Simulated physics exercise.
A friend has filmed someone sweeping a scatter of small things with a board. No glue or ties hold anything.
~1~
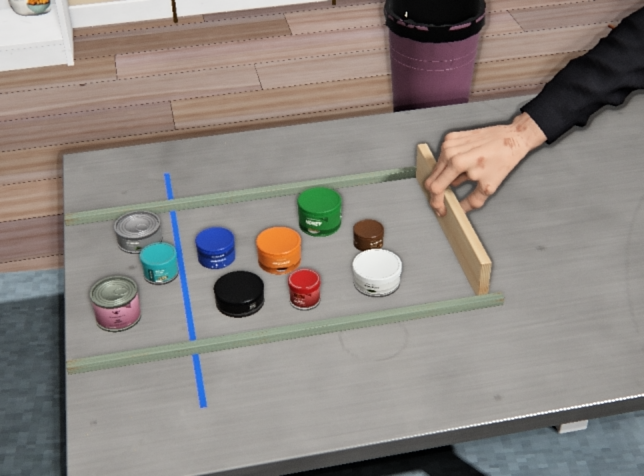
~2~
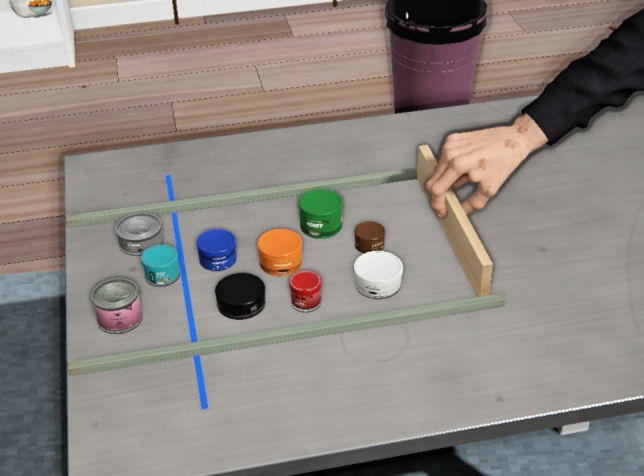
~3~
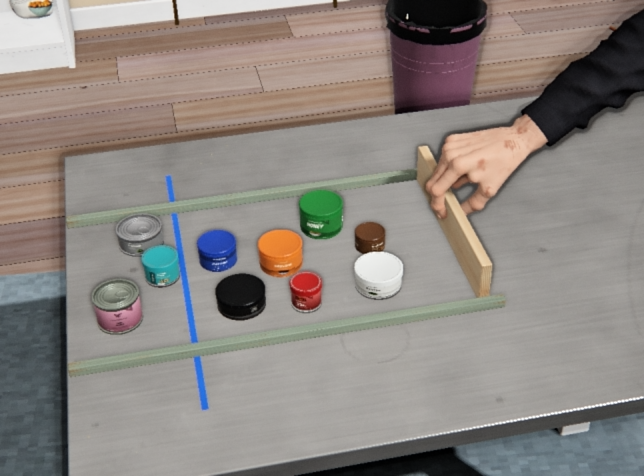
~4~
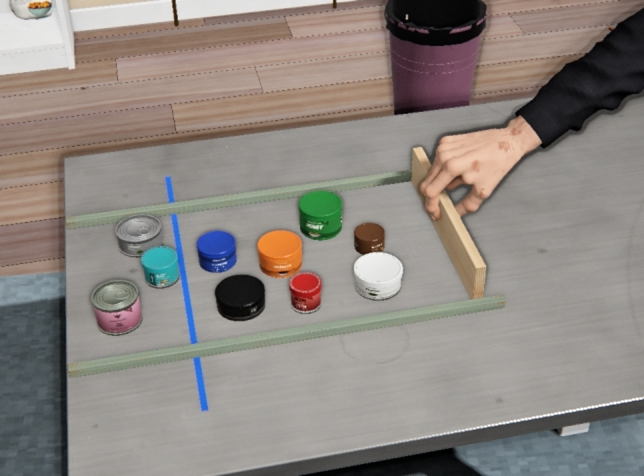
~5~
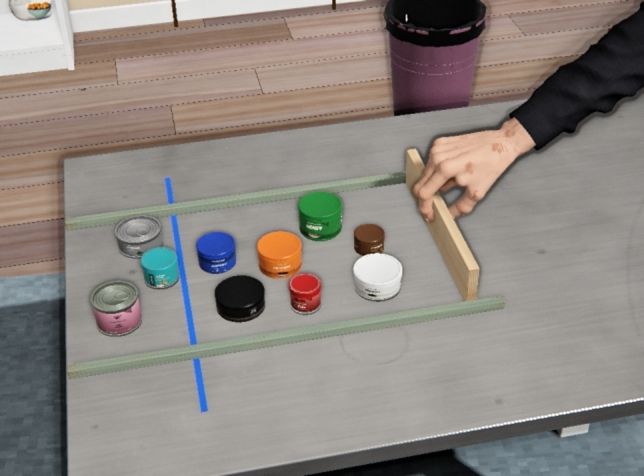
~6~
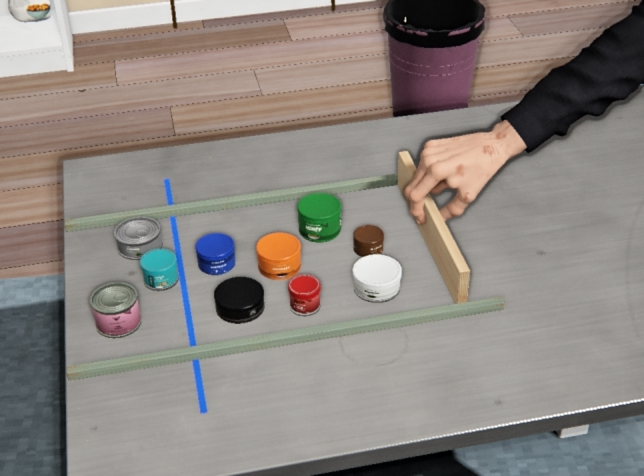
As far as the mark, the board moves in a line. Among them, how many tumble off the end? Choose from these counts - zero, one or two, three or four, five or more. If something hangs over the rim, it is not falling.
Count: Zero.
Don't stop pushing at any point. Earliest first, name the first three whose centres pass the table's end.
The order is the pink tin, the turquoise tin, the black tub.
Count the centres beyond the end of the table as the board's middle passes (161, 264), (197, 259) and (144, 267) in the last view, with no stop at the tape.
Counts per position: 1 / 0 / 2.
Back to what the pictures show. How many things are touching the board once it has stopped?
That makes 4.
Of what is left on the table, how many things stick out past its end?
The total here is 1.
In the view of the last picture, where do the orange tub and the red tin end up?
(135, 287) and (176, 334), approximately.
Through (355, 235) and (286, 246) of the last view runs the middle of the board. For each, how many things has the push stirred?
Up to then 2, and up to the other point 7.
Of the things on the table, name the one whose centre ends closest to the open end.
Result: The pink tin.
Soon after, none off yet; pink tin at rest near (116, 310); grey tin at rest near (139, 238); turquoise tin at rest near (160, 270).
Then, none off yet; pink tin at rest near (113, 311); grey tin at rest near (139, 238); turquoise tin moved a little near (146, 275).
At rest, the number that fall off is zero.
